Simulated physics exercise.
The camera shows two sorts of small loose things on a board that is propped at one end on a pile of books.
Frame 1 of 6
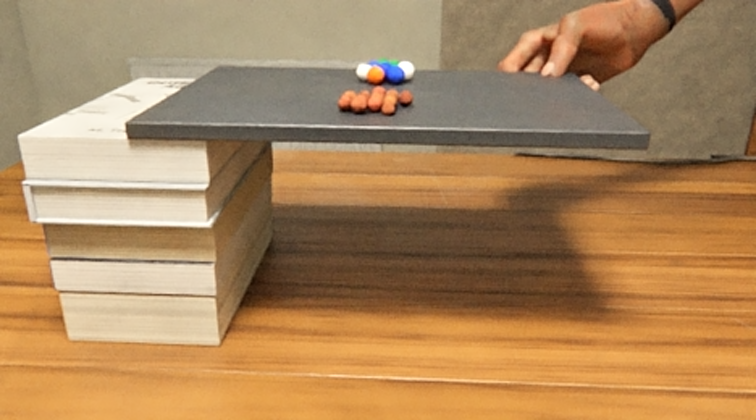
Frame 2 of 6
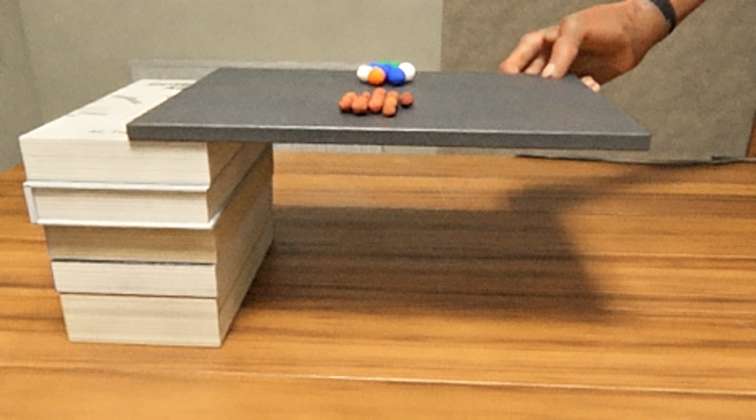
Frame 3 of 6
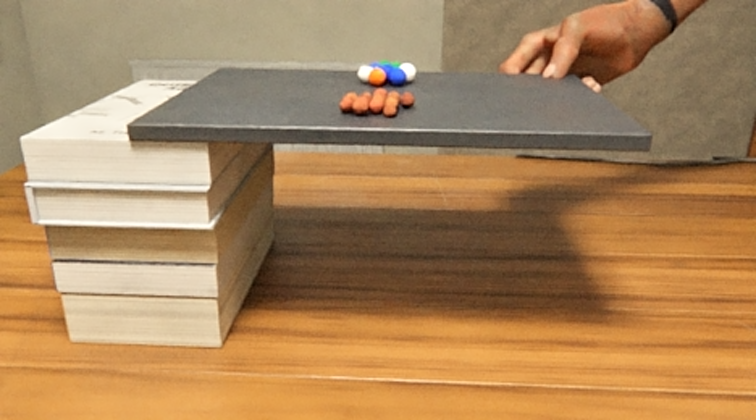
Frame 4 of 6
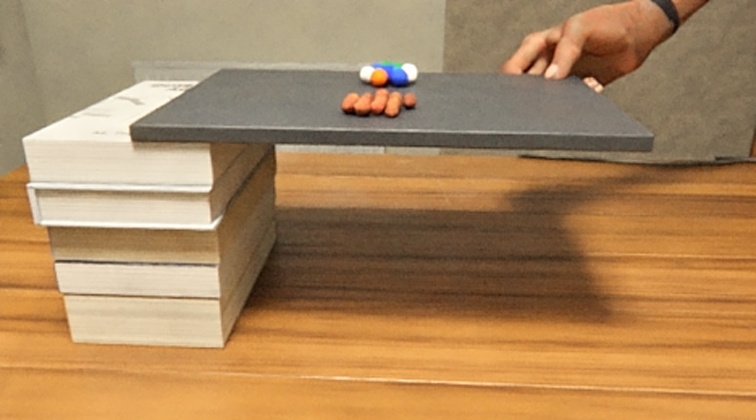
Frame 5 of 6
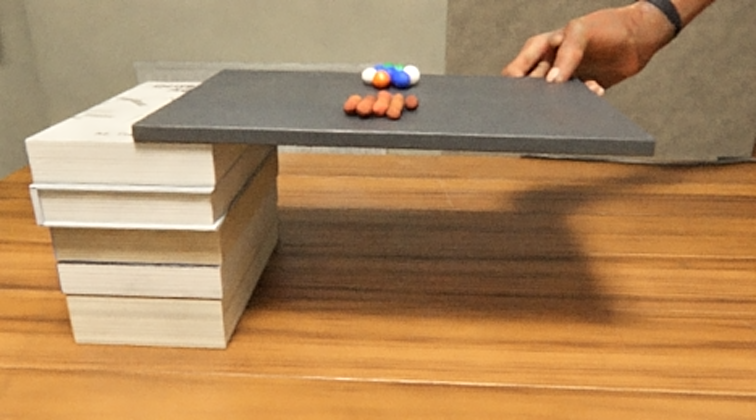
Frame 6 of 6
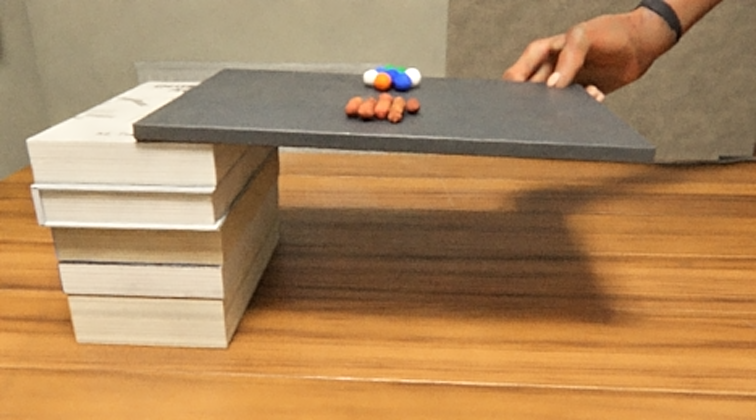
On a wooden table, a hand slightly lowering the right end of a dark board propped on books, small colourful pieces resting on top.
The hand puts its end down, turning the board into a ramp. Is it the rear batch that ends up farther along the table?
Yes, the rear one does.
Then, 0.53 s past the last view, board sloping at 15°; front batch all still on the board; back batch all still on the board.
Then, 1.10 s past the last view, board sloping at 29°; front batch mostly less than half a board's length out; back batch mostly up to a board's length out.
Then, 1.77 s past the last view, board resting at 35°; front batch mostly less than half a board's length out; back batch mostly one to two board lengths out.
Finally, board resting at 35°; front batch mostly less than half a board's length out; back batch mostly more than two board lengths out, about half gone off the table; the back batch has gone farther.
